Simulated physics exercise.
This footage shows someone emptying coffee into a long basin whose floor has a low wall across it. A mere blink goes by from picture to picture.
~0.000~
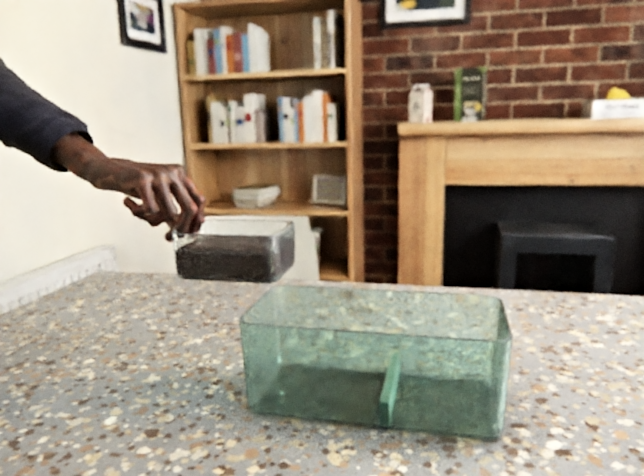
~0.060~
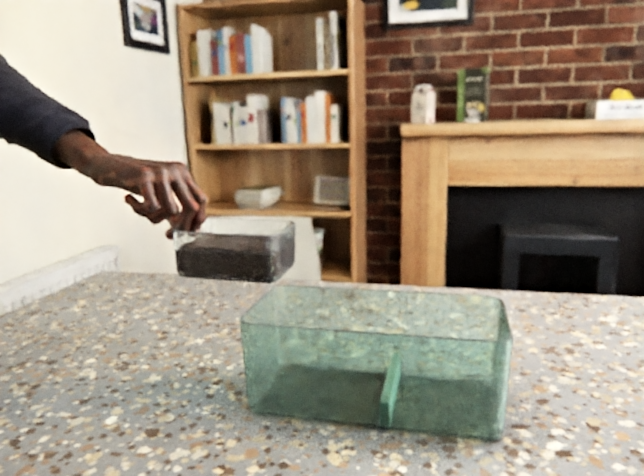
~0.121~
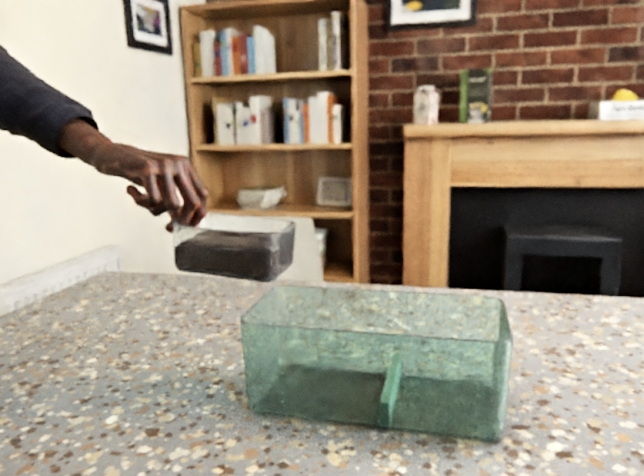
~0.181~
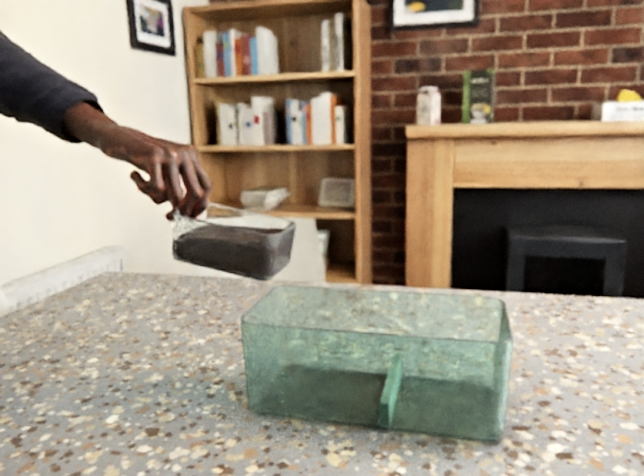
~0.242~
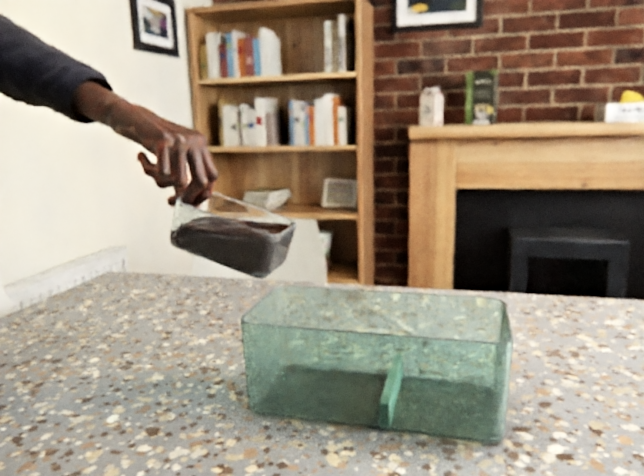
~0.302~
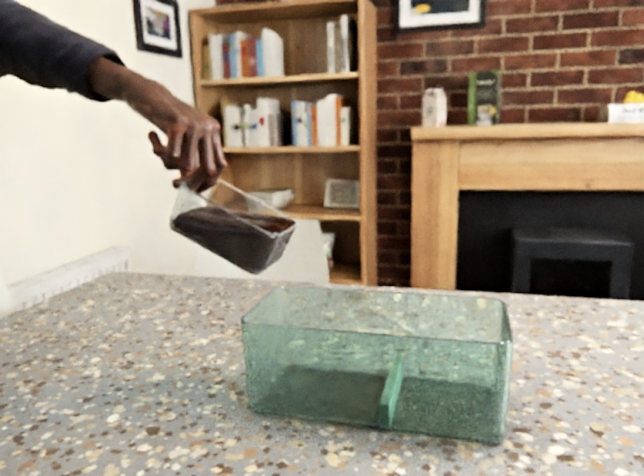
A hand gradually tilting a small clear container of dark contents rightward above a green see-through basin with a low inner wall.
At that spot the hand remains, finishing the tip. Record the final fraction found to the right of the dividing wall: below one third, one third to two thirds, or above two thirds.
Final fraction right of the wall: Below one third.
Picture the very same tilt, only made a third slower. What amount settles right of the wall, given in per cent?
Near 10 %.
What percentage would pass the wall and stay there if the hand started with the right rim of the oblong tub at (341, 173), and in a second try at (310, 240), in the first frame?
Roughly 75 % the first time and roughly 50 % the second.
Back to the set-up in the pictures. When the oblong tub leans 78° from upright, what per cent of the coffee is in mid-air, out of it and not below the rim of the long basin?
50 per cent.
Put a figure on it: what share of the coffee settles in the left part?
I'd say close to 85 per cent.
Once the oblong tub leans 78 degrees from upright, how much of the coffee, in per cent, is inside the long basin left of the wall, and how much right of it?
On the left near 20 in a hundred, on the right near 0 in a hundred.
A moment on, the oblong tub is tipped on its side and 31 per cent is still to pour, 19 is left of the wall and 0 right of it.
Next, the oblong tub is tipped on its side and 8 per cent is still to pour, 74 is left of the wall and 9 right of it.
Then the oblong tub is tipped on its side and 2 per cent is still to pour, 83 is left of the wall and 12 right of it.
Later the oblong tub is tipped on its side and 0 per cent is still to pour, 83 is left of the wall and 14 right of it.
In the end 84 per cent lies left of the wall, 14 right of it and 1 outside.
